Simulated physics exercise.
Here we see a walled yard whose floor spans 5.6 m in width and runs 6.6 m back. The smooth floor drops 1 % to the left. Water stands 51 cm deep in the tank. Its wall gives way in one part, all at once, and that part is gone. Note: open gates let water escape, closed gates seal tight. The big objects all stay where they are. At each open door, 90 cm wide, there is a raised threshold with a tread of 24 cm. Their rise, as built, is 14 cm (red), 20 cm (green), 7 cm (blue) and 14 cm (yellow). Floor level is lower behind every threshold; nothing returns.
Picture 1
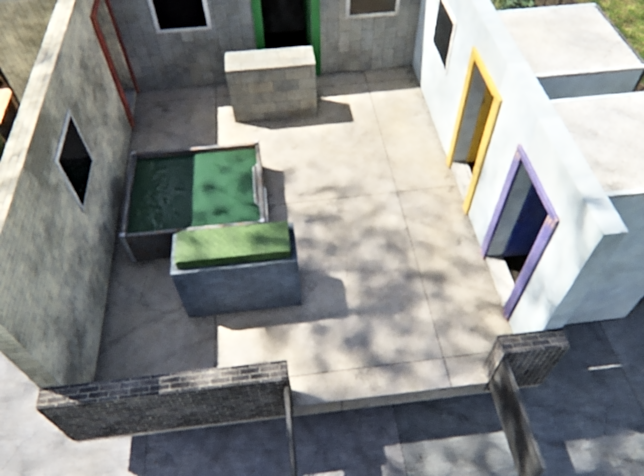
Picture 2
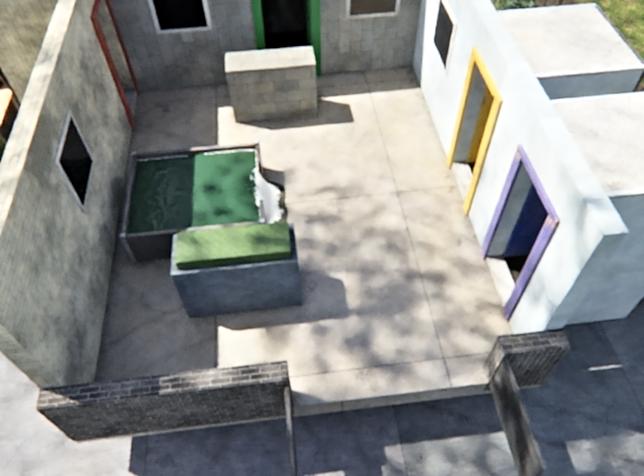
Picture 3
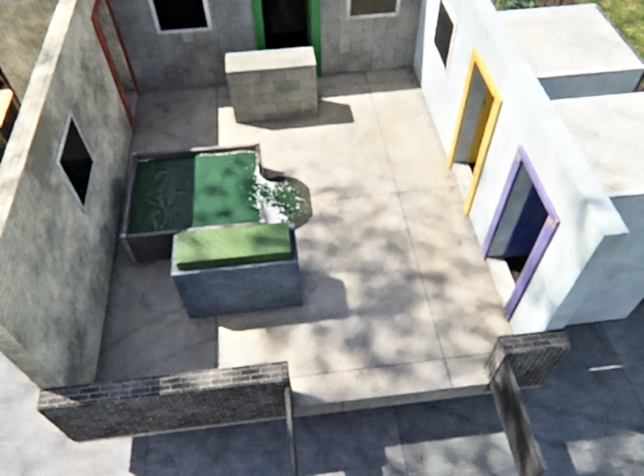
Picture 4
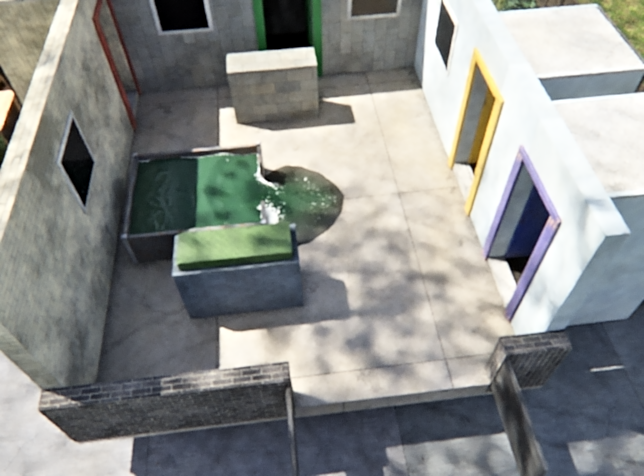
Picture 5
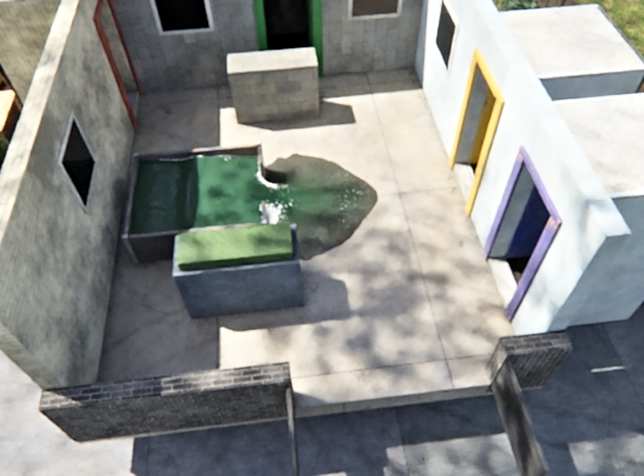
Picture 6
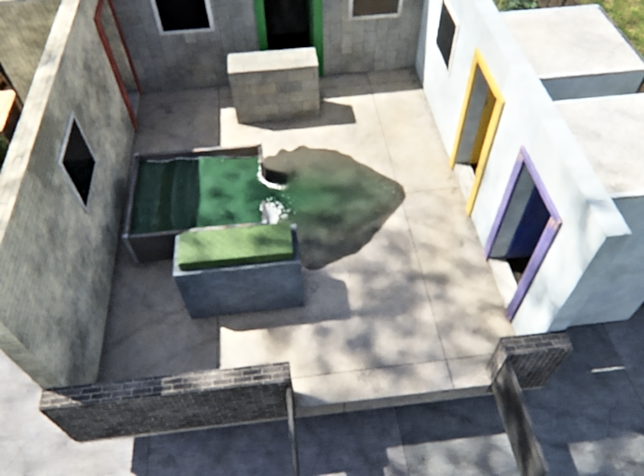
Green water pouring through a gap in the tank's right wall, spreading rightward across the pale floor of a walled yard.
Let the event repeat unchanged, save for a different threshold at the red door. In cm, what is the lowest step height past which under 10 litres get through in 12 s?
Close to 7.5 cm is just enough.
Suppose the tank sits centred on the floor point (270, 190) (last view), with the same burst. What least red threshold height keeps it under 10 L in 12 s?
About 9.5 centimetres.
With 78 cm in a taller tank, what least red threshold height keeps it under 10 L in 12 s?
About 13.0 centimetres.
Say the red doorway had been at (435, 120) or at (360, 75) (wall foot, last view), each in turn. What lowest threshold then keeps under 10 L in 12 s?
You'd want roughly 8.0 cm there first, then roughly 7.5 cm.
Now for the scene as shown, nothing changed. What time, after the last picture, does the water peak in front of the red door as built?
Peak time: About 6.5 s.
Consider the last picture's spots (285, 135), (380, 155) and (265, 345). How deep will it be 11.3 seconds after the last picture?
Close to 1, 4 and 2 cm, one after the other.
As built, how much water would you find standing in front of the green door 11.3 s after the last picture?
About 4.0 cm.
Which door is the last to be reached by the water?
The red one comes last.
Then, 0.7 s after the last picture water covers 25 % of the floor, deepest (25 cm) near (277, 202); it has not reached the red door.
Then, 2.3 s after the last picture water covers 45 % of the floor, deepest (20 cm) near (526, 361); it has not reached the red door.
Then, 11.3 s after the last picture water covers 95 % of the floor, deepest (10 cm) near (130, 164); 8 cm at the red door, 0 litres in over its 14 cm threshold.
At the red door as built, the water peaked near 10 cm, 6.5 s after the last picture.
With a threshold of 7 cm, 16 litres would have come in within the 12 s; with 9.5 cm, 1 litre. So under 10 litres takes about 7.5 cm.
